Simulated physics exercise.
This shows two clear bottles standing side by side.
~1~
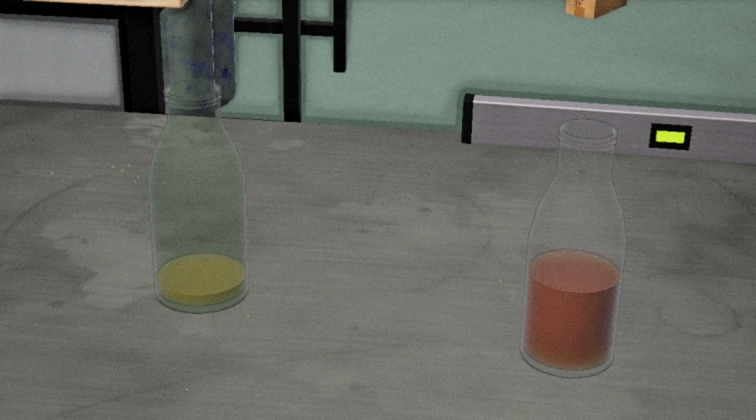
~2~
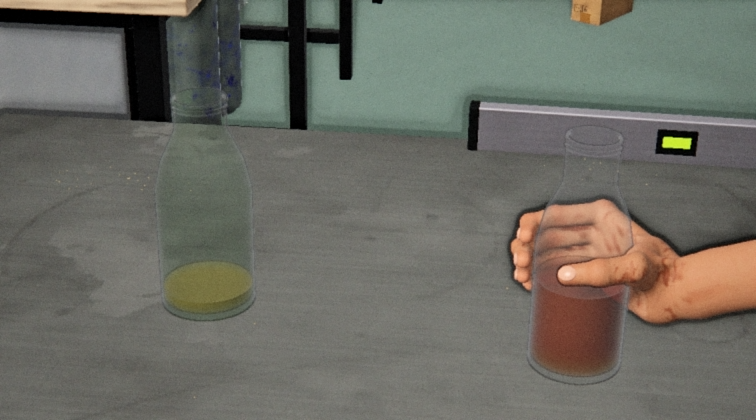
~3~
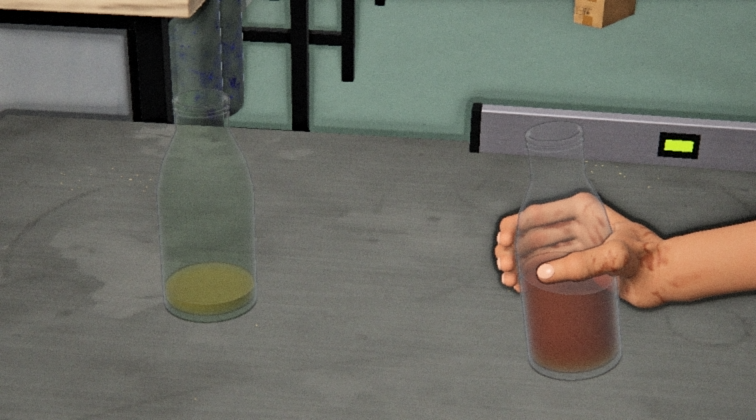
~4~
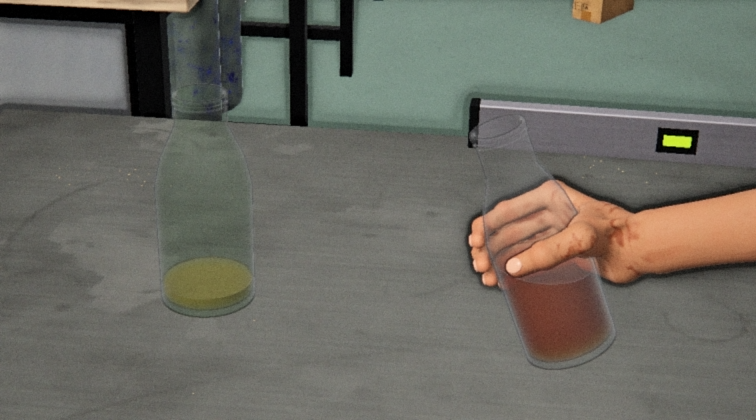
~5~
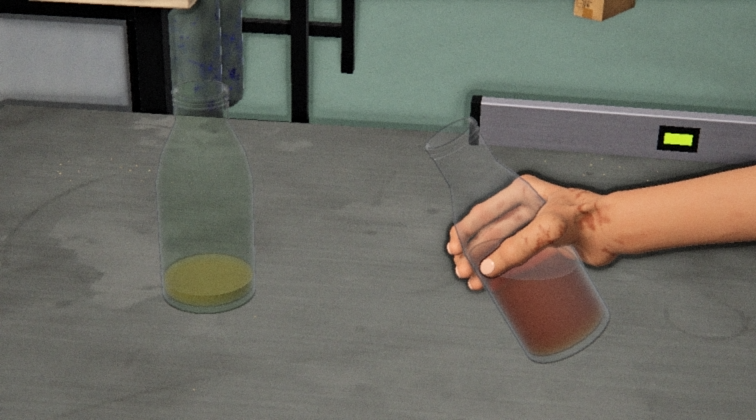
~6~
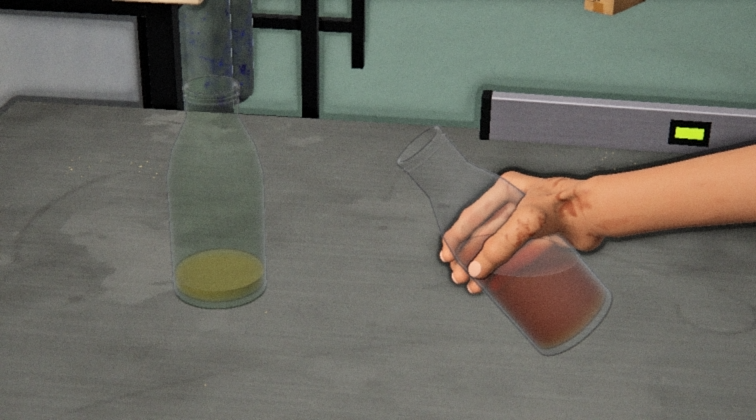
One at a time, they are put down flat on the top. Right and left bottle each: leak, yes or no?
Left: No, right: Yes.
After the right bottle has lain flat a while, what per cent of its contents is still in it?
I'd say close to 40 per cent is kept.
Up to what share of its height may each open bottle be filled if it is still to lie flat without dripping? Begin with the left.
In order, the limits are 16 % and 14 %.
A moment on, the right bottle is nearly down; right bottle, all still inside.
Further on, the right bottle lies flat; right bottle, a puddle at its mouth.
When it is over, both lie flat; right bottle, a puddle at its mouth; left bottle, all still inside.
